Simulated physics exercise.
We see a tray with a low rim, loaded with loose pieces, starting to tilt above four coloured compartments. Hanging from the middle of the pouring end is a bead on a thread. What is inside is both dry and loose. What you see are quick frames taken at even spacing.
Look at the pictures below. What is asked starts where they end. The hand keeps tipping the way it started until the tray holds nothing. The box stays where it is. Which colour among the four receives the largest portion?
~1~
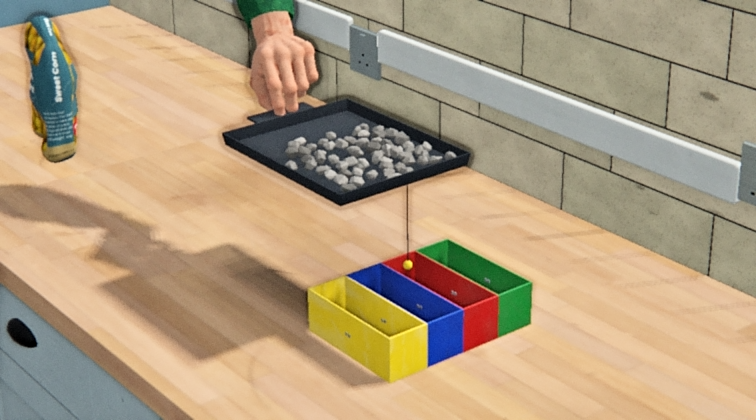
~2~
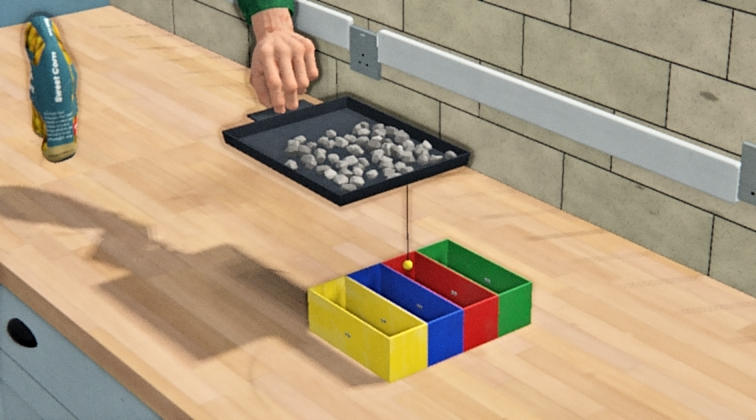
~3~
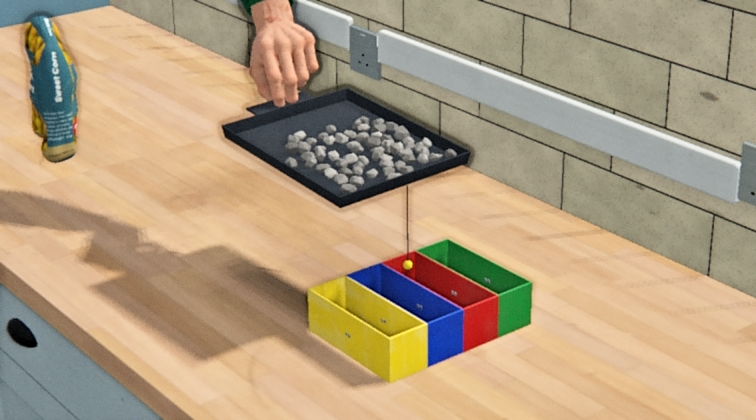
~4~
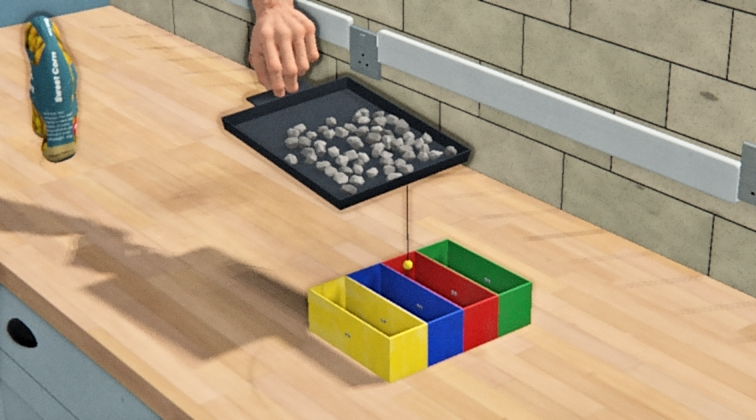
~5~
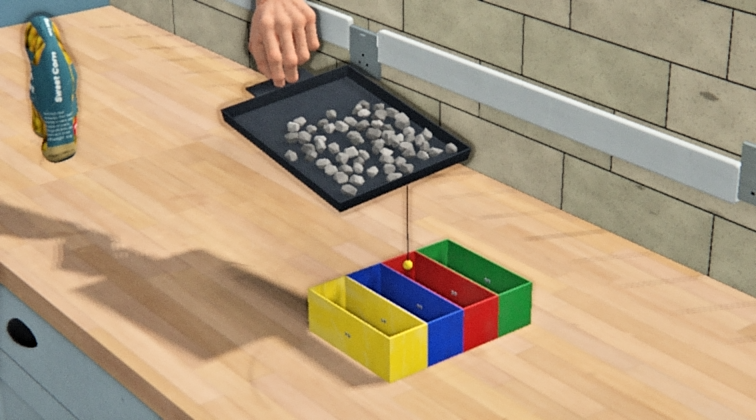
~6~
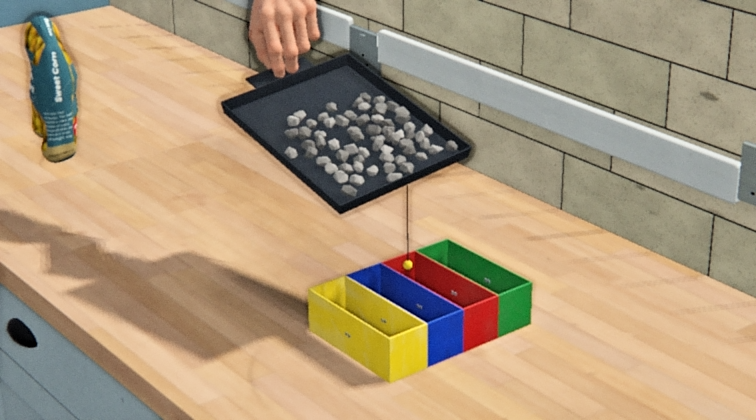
Yellow.
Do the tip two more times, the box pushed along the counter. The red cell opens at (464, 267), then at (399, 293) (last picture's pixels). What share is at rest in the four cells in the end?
About 30 per cent, then about 100 per cent.
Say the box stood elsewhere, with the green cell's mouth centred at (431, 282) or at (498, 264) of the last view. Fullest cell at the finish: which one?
Try 1 - the blue cell; try 2 - that yellow cell.
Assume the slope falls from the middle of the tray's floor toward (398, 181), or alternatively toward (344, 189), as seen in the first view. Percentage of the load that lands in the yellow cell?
The first try would leave around 10 per cent there, the second around 80 per cent.
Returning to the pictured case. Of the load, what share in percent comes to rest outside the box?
10 %.
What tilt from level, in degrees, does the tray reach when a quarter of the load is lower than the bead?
The angle is roughly 100° at that point.
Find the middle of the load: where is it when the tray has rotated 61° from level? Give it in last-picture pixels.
I'd mark it close to (376, 166).
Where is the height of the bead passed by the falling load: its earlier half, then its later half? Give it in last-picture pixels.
Around (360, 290) at first; around (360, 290) after that.
Soon after the last picture, tray tipped steeply; nearly all on the tray; a stray few in the yellow cell; a stray few falling or outside the box.
A little later, tray tipped past a quarter turn; about a quarter on the tray; about a quarter in the yellow cell; a small part in the blue cell; about a third falling or outside the box.
Later still, tray tipped past a quarter turn; about two thirds in the yellow cell; about a quarter in the blue cell; a stray few in the red cell; a small part falling or outside the box.
At rest, tray tipped past a quarter turn; about two thirds in the yellow cell; about a quarter in the blue cell; a stray few in the red cell; none in the green cell; a small part outside the box.
